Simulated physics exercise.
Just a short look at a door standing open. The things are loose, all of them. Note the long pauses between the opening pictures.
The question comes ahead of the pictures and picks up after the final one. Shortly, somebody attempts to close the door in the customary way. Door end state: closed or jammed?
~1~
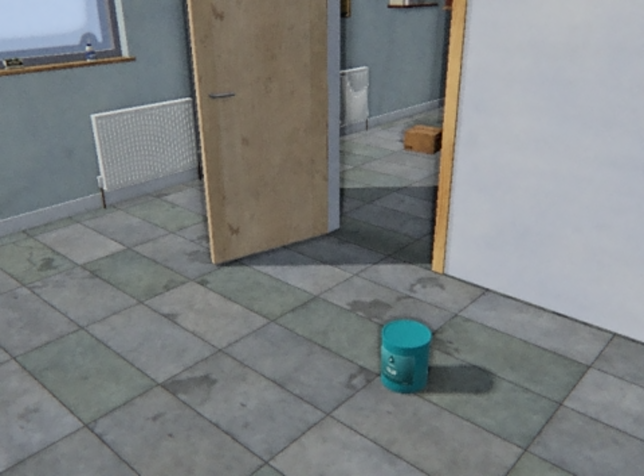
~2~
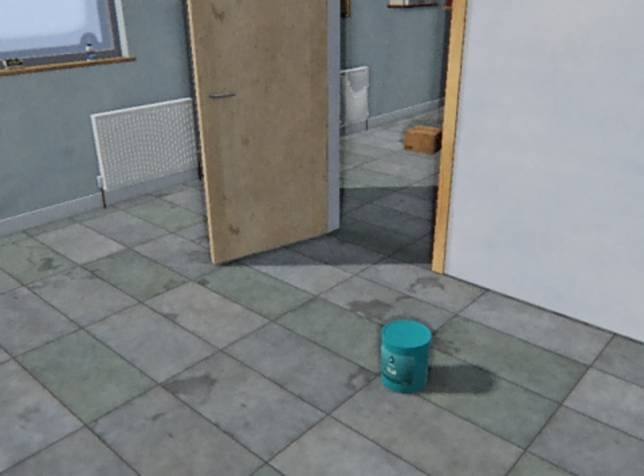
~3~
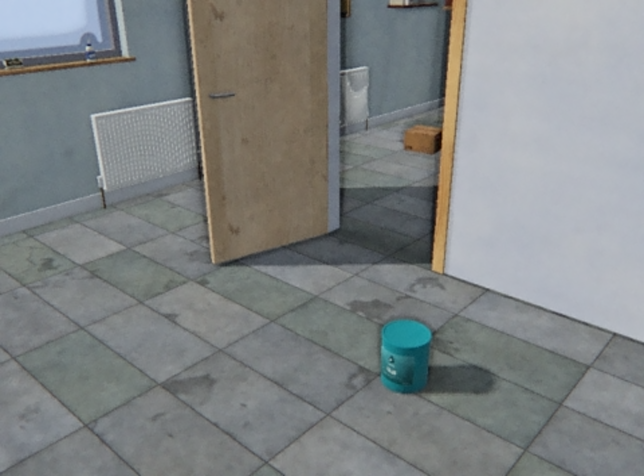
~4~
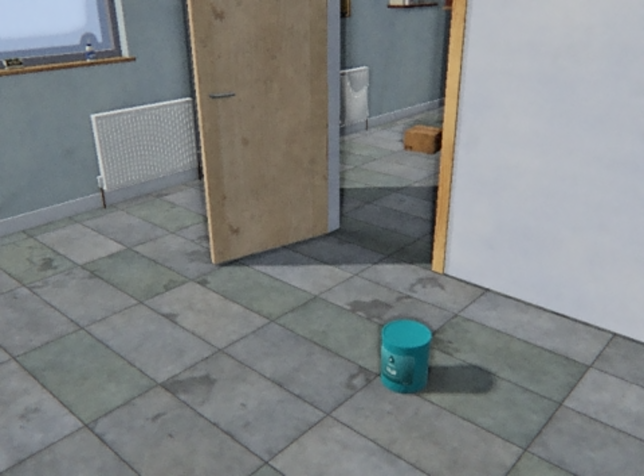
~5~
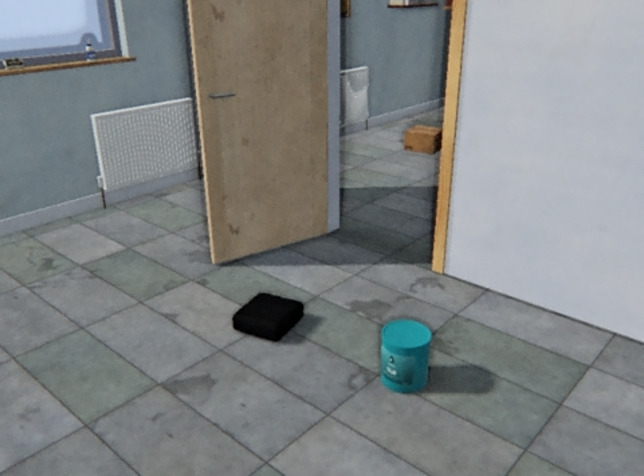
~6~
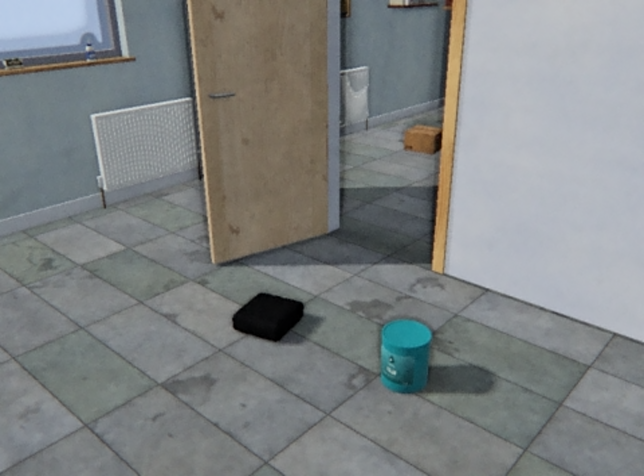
The door will fit snugly into its frame.
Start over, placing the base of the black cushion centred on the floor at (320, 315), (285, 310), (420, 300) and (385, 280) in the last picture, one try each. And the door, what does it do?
1: Swings home; 2: Swings home; 3: Swings home; 4: Stays ajar.
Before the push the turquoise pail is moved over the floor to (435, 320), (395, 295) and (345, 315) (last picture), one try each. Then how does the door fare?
Try 1 - swings fully home; try 2 - swings fully home; try 3 - swings fully home.
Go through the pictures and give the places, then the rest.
The first picture shows door wide open and still; turquoise pail (405, 357).
The second picture shows door wide open and still; turquoise pail (405, 357).
The third picture shows door wide open and still; turquoise pail (405, 357).
The fourth picture shows door wide open and still; turquoise pail (405, 357).
The fifth picture shows door wide open and still; turquoise pail (405, 357).
The sixth picture shows door wide open and still; black cushion (269, 316); turquoise pail (405, 357).
Then, 1.30 s later than the last frame, door at 71°.
Then, 2.20 s later than the last frame, door at 33°.
When it is over, door at 0°; both as before. End places, in pixels of the last picture, black cushion near (269, 316).
